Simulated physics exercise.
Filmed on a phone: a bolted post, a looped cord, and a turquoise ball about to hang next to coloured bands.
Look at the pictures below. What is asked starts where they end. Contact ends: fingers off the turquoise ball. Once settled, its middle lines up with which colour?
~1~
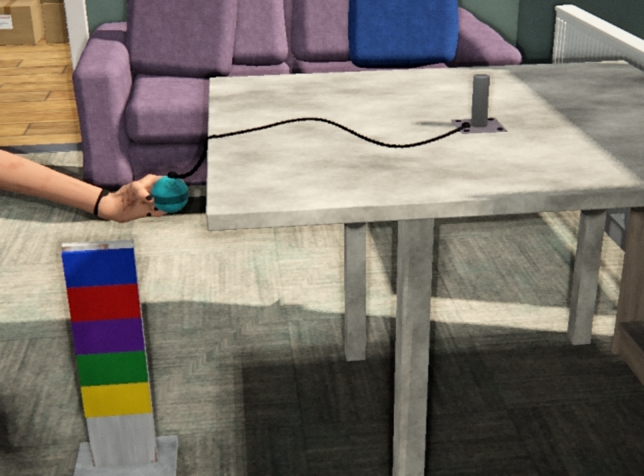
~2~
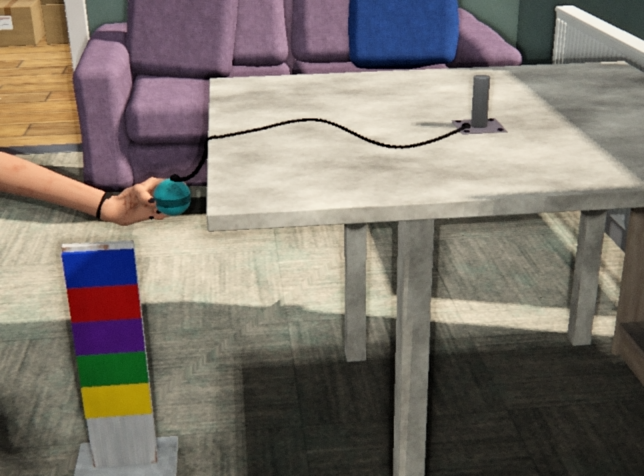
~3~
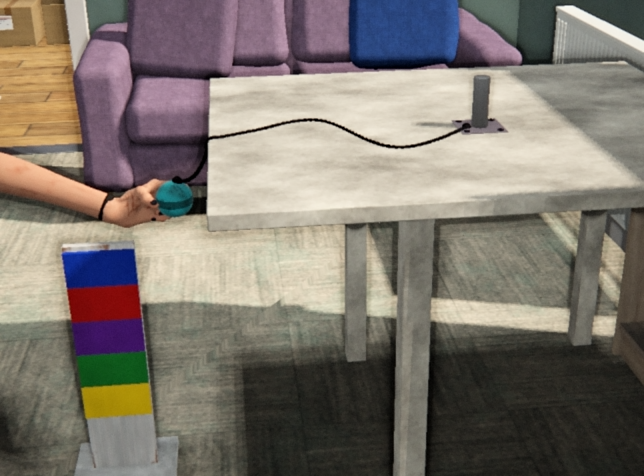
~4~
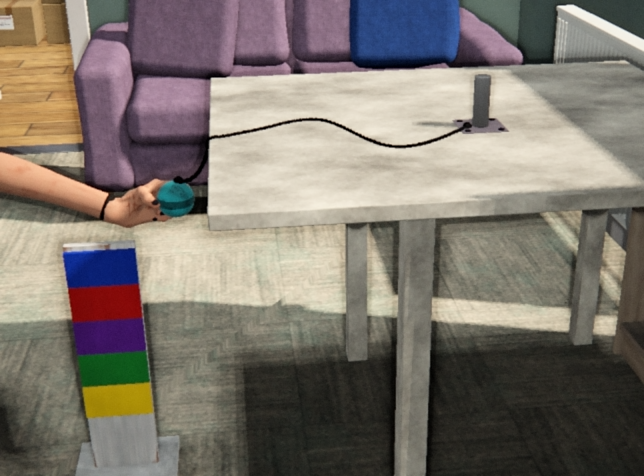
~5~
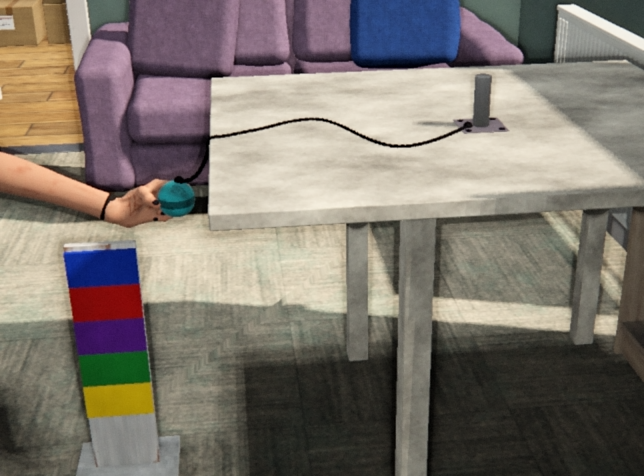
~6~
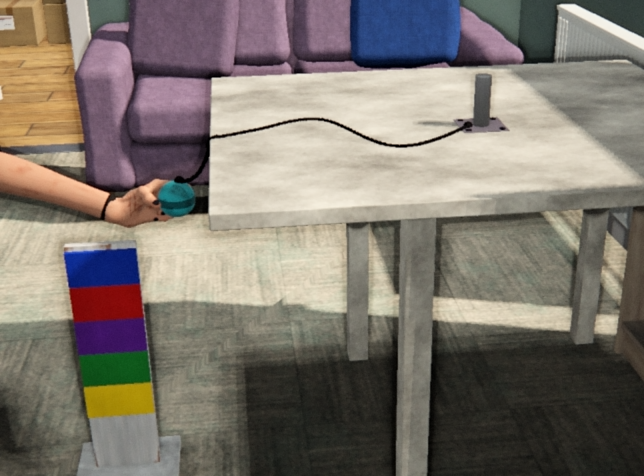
It lines up with the red band.
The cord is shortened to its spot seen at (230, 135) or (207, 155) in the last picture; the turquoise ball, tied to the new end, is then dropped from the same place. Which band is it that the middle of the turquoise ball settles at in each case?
In order, the results are above them all and blue.
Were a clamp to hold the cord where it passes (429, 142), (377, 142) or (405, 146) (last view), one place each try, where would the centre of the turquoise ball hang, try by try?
First try around (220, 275), second around (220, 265), third around (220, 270).
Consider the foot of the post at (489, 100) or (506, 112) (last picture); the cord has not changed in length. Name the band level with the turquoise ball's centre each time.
For the first it would be blue, for the second blue.
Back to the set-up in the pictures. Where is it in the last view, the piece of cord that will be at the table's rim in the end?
That spot is near (282, 124).
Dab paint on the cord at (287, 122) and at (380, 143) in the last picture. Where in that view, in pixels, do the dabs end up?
(212, 142) for the first, (350, 132) for the second.
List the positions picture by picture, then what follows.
In the first frame, turquoise ball (170, 194); blue (99, 269); red (104, 304); purple (108, 337); green (112, 370); yellow (117, 401).
In the second frame, turquoise ball (172, 197); cord through (448, 136) (389, 147) (344, 129) (285, 123) (225, 136).
In the third frame, turquoise ball (174, 199).
In the fourth frame, turquoise ball (176, 199); cord through (449, 135) (391, 146) (345, 129) (286, 123) (226, 136).
In the fifth frame, turquoise ball (176, 199).
In the sixth frame, turquoise ball (177, 199); cord through (450, 134) (391, 146) (346, 128) (287, 123) (227, 136).
Early on, ball near (188, 284); level with red.
Midway, ball near (241, 284); level with red.
Near the end, ball near (209, 295); level with red.
Finally, ball near (217, 295); level with red. The cord holds its middle at red.
